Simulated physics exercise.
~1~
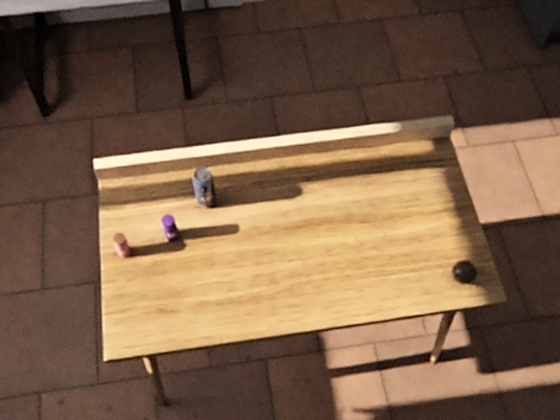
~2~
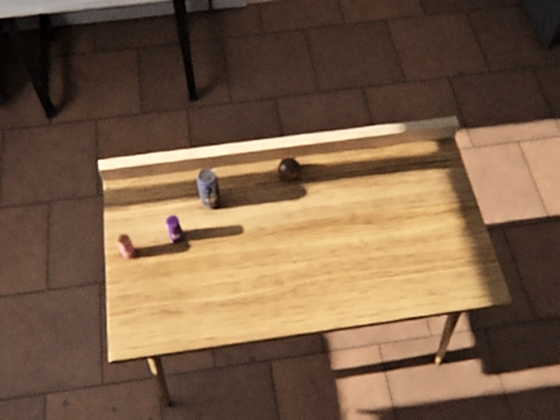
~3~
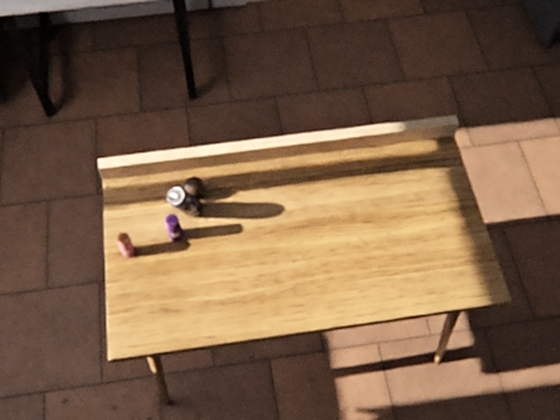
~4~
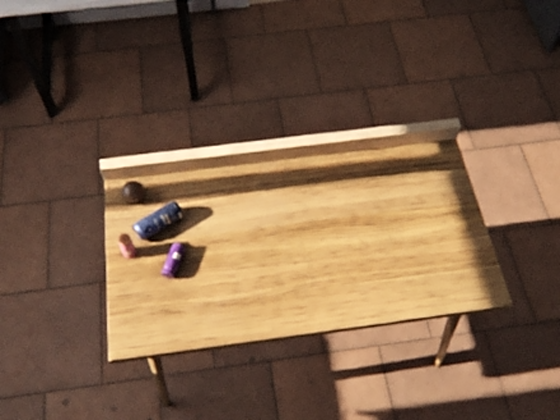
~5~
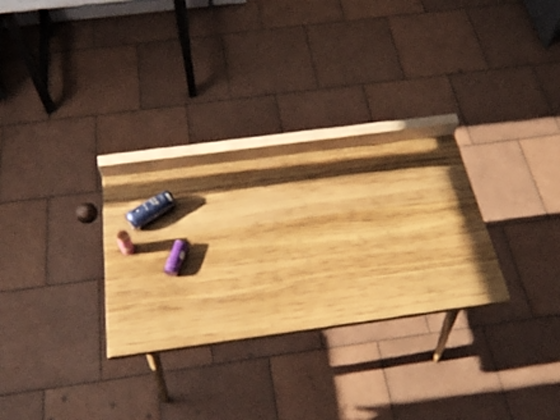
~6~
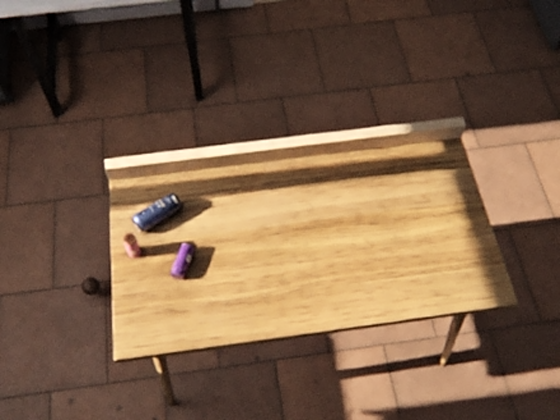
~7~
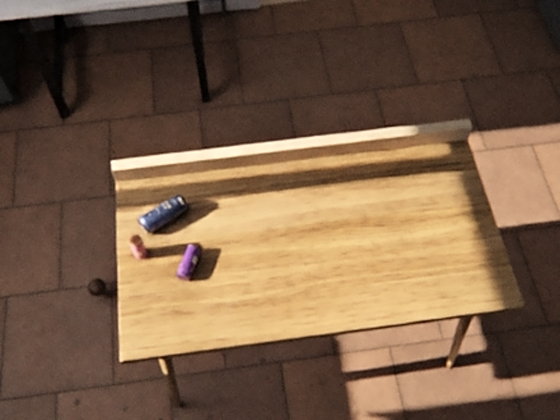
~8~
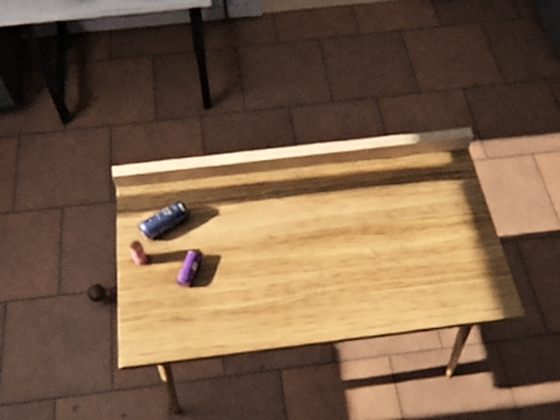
We see a brown ball roll across a wooden table, meet the rail along the far edge and run left into a blue can, which topples, and a purple shaker tips over too. The ball drops off the left edge to the floor, while a small pink shaker stays standing.
